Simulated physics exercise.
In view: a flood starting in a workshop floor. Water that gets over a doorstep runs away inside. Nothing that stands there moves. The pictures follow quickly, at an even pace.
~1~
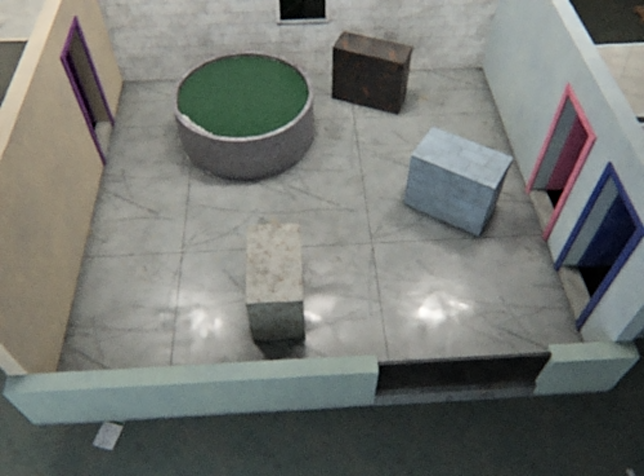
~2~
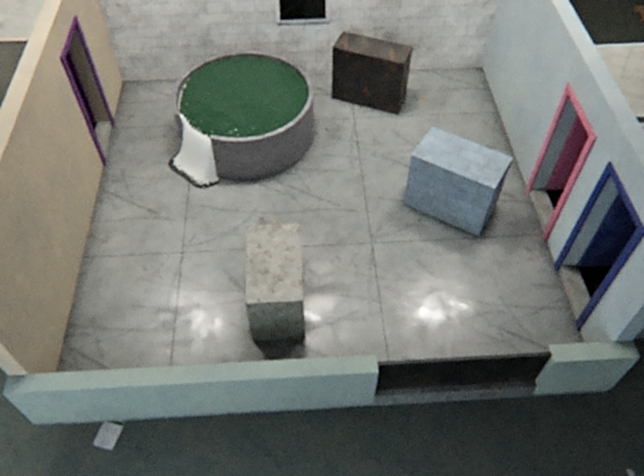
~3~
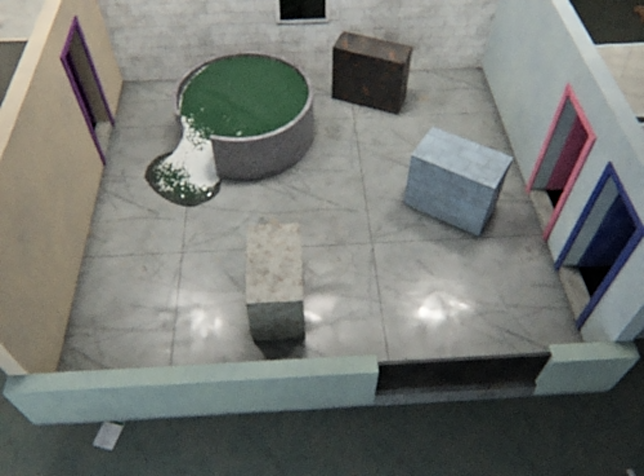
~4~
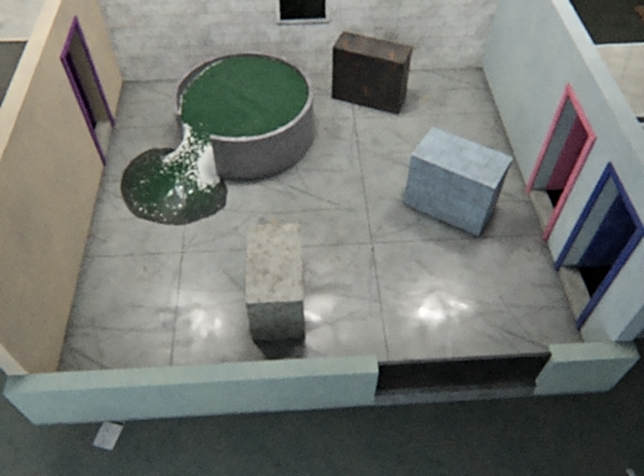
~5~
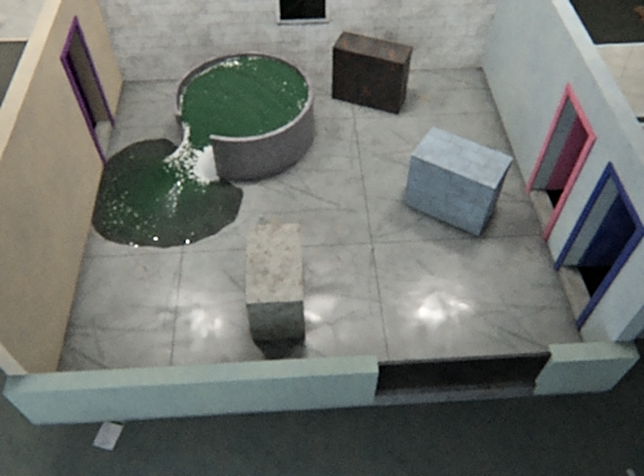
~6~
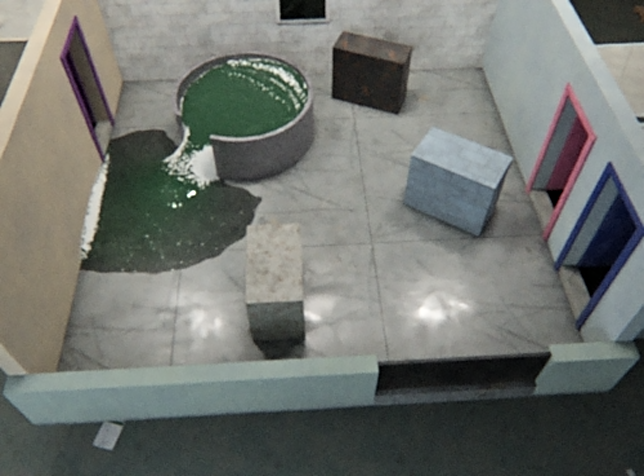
The footage shows a round tank of green liquid in a walled room with three blocks; water pours from a gap in its front left side and spreads across the pale floor as a widening dark pool, reaching the left wall.
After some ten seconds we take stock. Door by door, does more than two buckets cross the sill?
The blue door stays under that; the purple door stays under that; the pink door stays under that.
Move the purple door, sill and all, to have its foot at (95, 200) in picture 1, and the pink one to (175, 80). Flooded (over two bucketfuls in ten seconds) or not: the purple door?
My reading: The purple door goes over.
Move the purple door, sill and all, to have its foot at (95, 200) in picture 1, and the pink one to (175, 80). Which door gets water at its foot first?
That is the purple door.
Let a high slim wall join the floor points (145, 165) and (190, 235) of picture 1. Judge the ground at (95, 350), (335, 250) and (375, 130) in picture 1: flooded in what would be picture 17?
In that order: Dry, covered, free of water.
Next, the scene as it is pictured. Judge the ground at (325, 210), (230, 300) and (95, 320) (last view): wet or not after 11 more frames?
In that order: No water, covered, covered.
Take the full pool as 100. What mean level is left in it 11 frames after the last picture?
Roughly 60 per cent.
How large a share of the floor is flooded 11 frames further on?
Roughly 30 per cent.
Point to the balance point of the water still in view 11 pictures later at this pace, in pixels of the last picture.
I would point to (205, 180).
A moment on, water covers 25 % of the floor; the blue door not reached, the purple door wet at the sill, nothing in, the pink door not reached.
Next, water covers 30 % of the floor; the blue door not reached, the purple door under two buckets in, the pink door not reached.
Then, water covers 40 % of the floor; the blue door not reached, the purple door under two buckets in, the pink door not reached.
Later, water covers 65 % of the floor; the blue door under two buckets in, the purple door under two buckets in, the pink door wet at the sill, nothing in.
In the end, water covers 95 % of the floor; the blue door under two buckets in, the purple door under two buckets in, the pink door wet at the sill, nothing in.
